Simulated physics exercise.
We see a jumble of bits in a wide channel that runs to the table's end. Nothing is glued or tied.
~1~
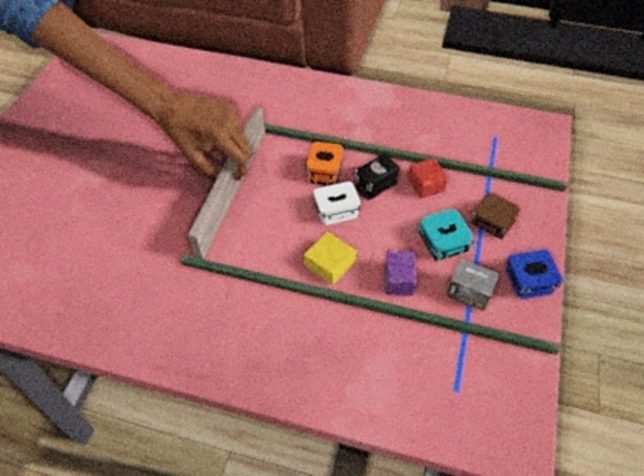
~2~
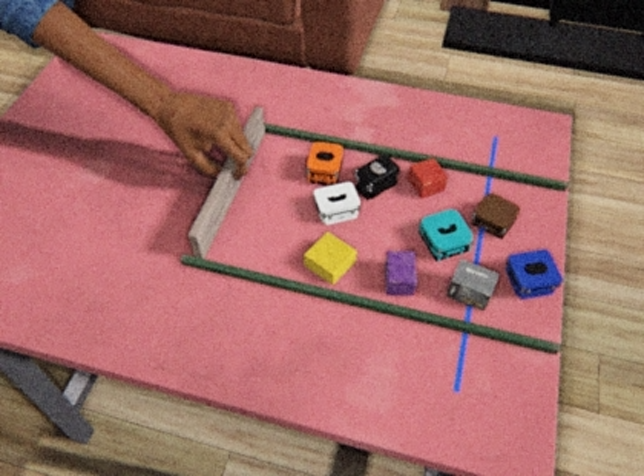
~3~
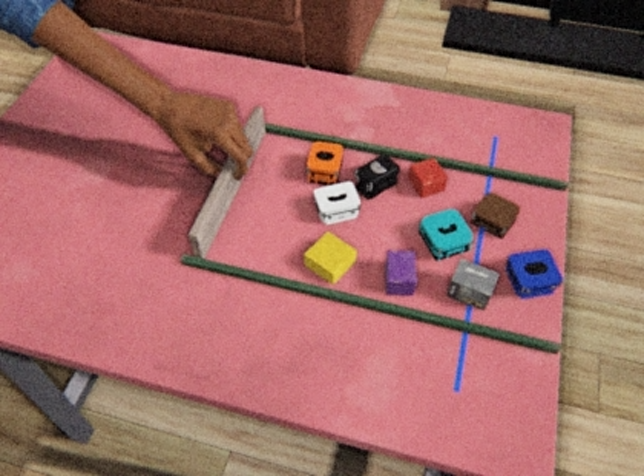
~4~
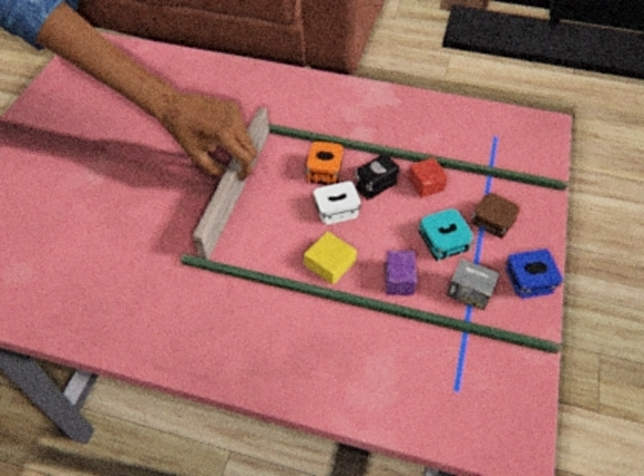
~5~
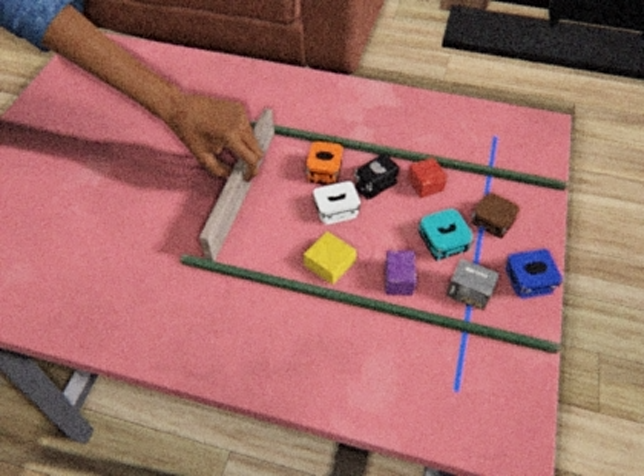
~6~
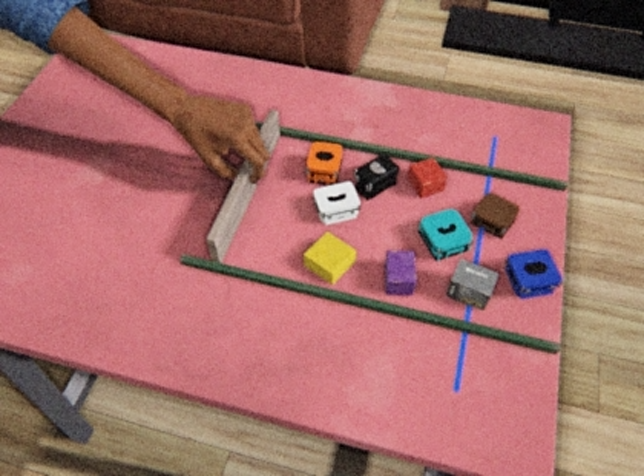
A hand slides an upright board slightly right toward scattered colourful blocks, which stay still.
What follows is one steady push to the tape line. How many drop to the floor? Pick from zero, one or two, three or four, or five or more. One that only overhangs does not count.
In the end the number that fall off is one or two.
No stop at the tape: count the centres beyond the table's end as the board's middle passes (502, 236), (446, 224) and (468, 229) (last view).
Place by place, 5, 0 and 1.
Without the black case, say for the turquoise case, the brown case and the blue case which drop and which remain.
The turquoise case survives; the brown case holds on; the blue case drops off.
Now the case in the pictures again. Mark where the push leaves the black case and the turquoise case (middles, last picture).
Near (533, 206) and (551, 261).
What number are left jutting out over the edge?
The number is 3.
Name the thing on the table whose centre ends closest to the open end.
That is the grey box.
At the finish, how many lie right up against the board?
In contact: 3.
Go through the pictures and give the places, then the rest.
Blue case (532, 275); brown case (495, 216); grey box (472, 285); board (231, 179); tape (479, 245), in the first frame.
Brown case (495, 216); yellow block (330, 258), in the second frame.
Grey box (473, 285); turquoise case (446, 235), in the third frame.
Blue case (532, 274); orange case (325, 164), in the fourth frame.
Brown case (495, 216); black case (377, 177), in the fifth frame.
Blue case (532, 274); brown case (495, 216); grey box (472, 285); board (247, 182); tape (479, 244), in the sixth frame.
Soon after, none off yet; blue case at rest near (532, 274); brown case at rest near (495, 216); grey box at rest near (472, 285).
After that, none off yet; blue case at rest near (532, 274); brown case displaced a little near (505, 222); grey box displaced a little near (484, 286).
In the end, the number that fall off is one or two; gone, brown case and blue case.
